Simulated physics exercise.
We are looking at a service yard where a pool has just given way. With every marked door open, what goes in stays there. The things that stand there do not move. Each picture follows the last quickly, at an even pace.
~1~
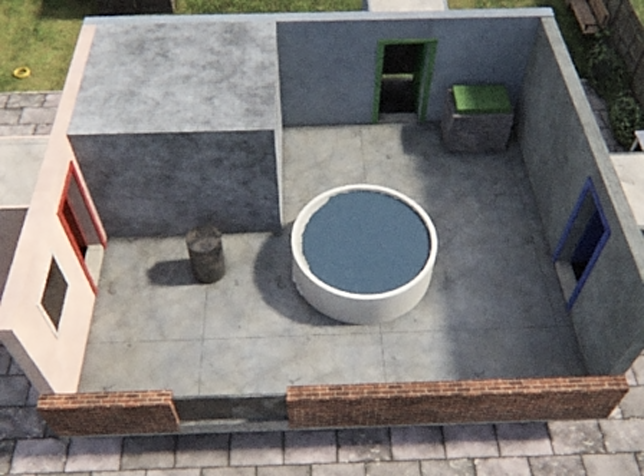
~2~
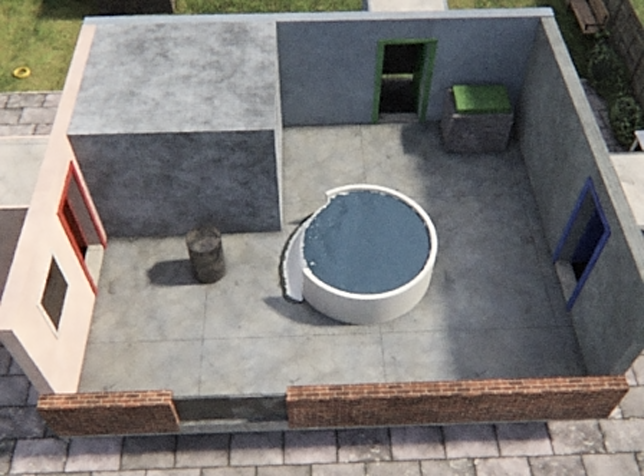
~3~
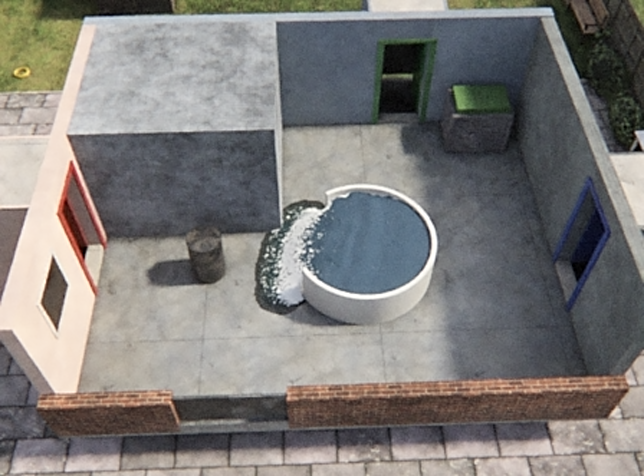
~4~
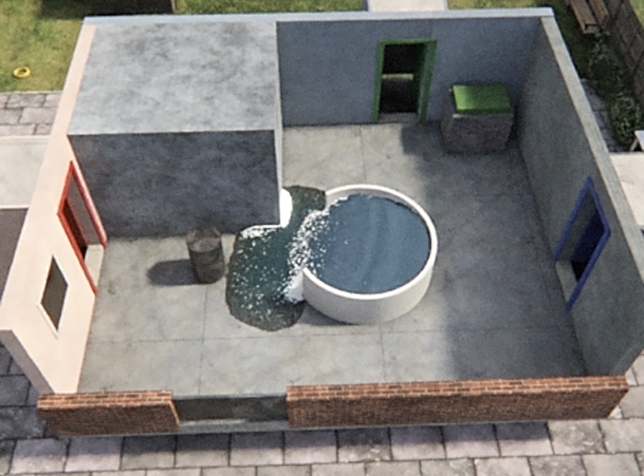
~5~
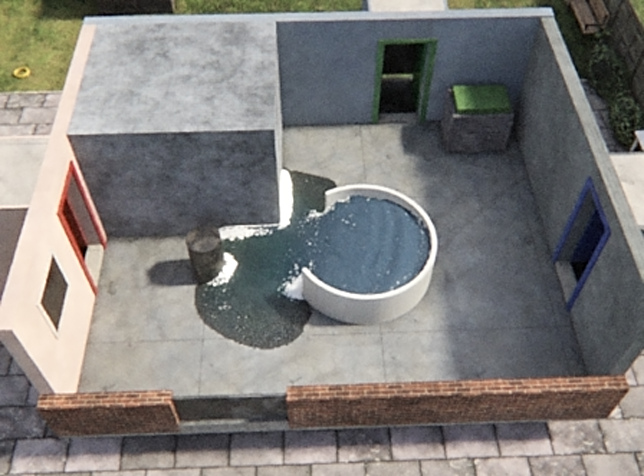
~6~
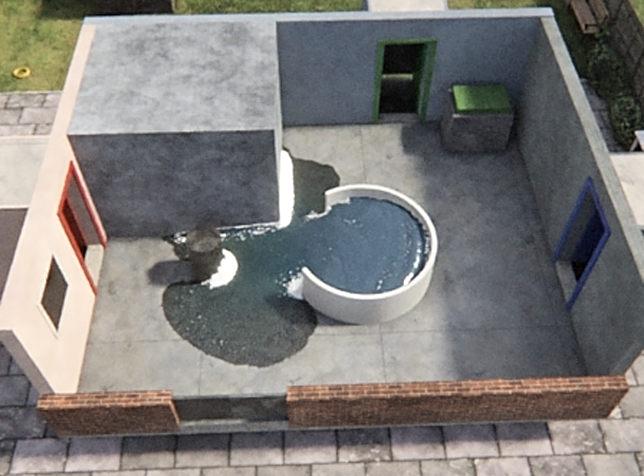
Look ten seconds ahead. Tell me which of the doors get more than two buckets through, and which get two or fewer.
At the end, the red door will allow in an excess. The blue door will allow in no excess. The green door will allow in an excess.
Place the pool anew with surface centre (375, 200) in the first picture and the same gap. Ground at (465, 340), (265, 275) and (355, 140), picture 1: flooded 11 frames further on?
Result: Spared; inundated; inundated.
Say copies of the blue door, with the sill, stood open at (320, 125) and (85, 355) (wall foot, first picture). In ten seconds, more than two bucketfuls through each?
Lab note - first crosses the line, second crosses the line.
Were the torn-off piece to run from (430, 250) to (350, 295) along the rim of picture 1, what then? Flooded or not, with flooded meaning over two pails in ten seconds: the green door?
Then green door ends up above.
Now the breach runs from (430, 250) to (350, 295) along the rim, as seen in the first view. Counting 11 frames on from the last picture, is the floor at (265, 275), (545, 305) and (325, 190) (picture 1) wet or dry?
Respectively: Parched, drenched and parched.
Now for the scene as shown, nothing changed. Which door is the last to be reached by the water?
It has to be the blue door.
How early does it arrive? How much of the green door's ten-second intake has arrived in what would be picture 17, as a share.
Close to 0 out of every hundred.
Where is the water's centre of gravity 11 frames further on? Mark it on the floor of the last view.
Near (273, 263).
A moment on, water covers 35 % of the floor; the red door under two buckets in, the blue door not reached, the green door not reached.
Next, water covers 40 % of the floor; the red door over two buckets in, the blue door not reached, the green door wet at the sill, nothing in.
Then, water covers 50 % of the floor; the red door far over two buckets in, the blue door not reached, the green door under two buckets in.
Later, water covers 90 % of the floor; the red door far over two buckets in, the blue door not reached, the green door over two buckets in.
In the end, water covers 95 % of the floor; the red door far over two buckets in, the blue door wet at the sill, nothing in, the green door over two buckets in.
